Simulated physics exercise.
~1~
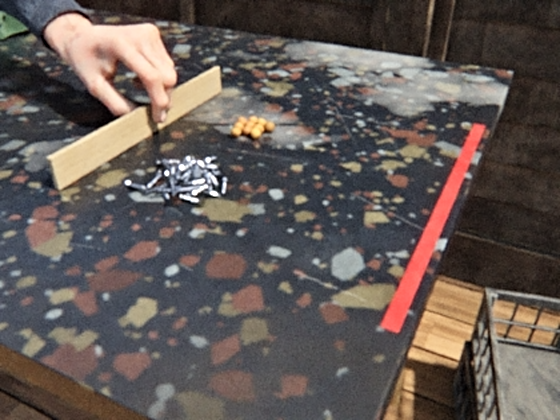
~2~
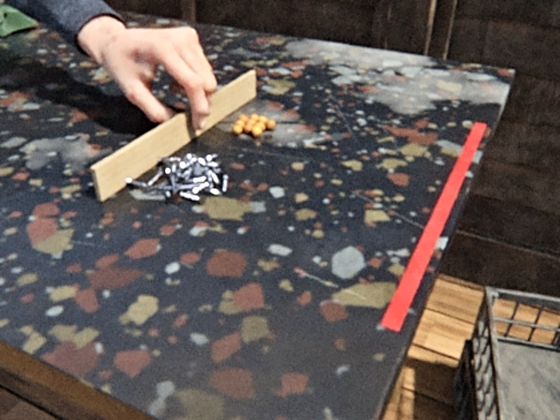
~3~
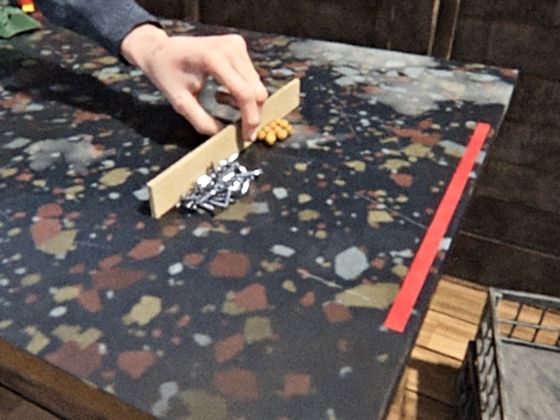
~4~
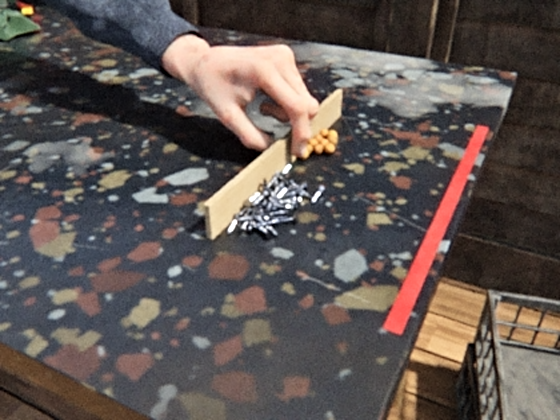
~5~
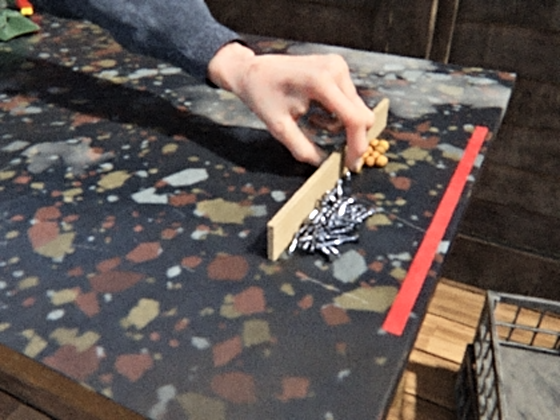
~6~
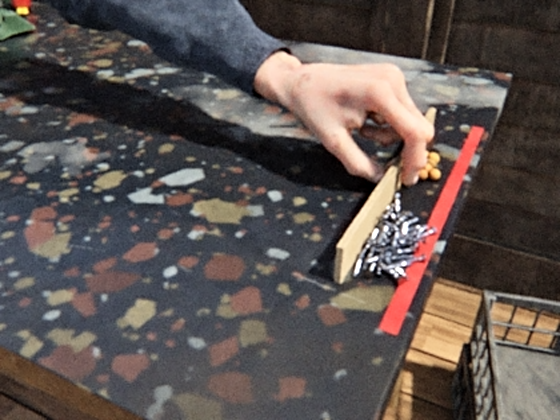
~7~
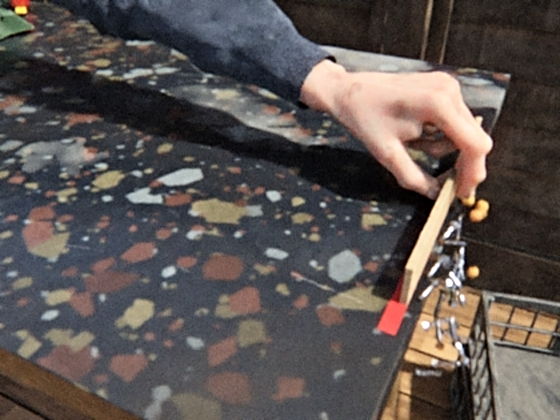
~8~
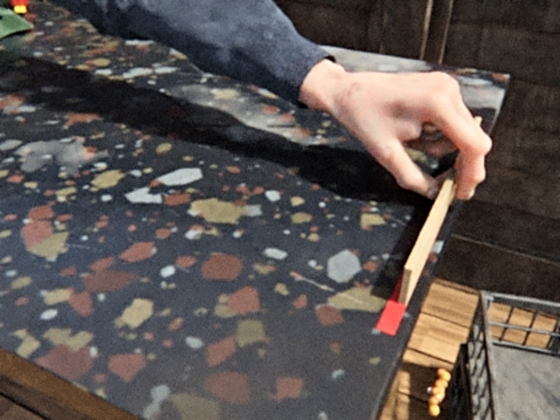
Hand sweeping small silver pieces and orange beads rightward across a speckled table with a card strip until all drop off the edge.
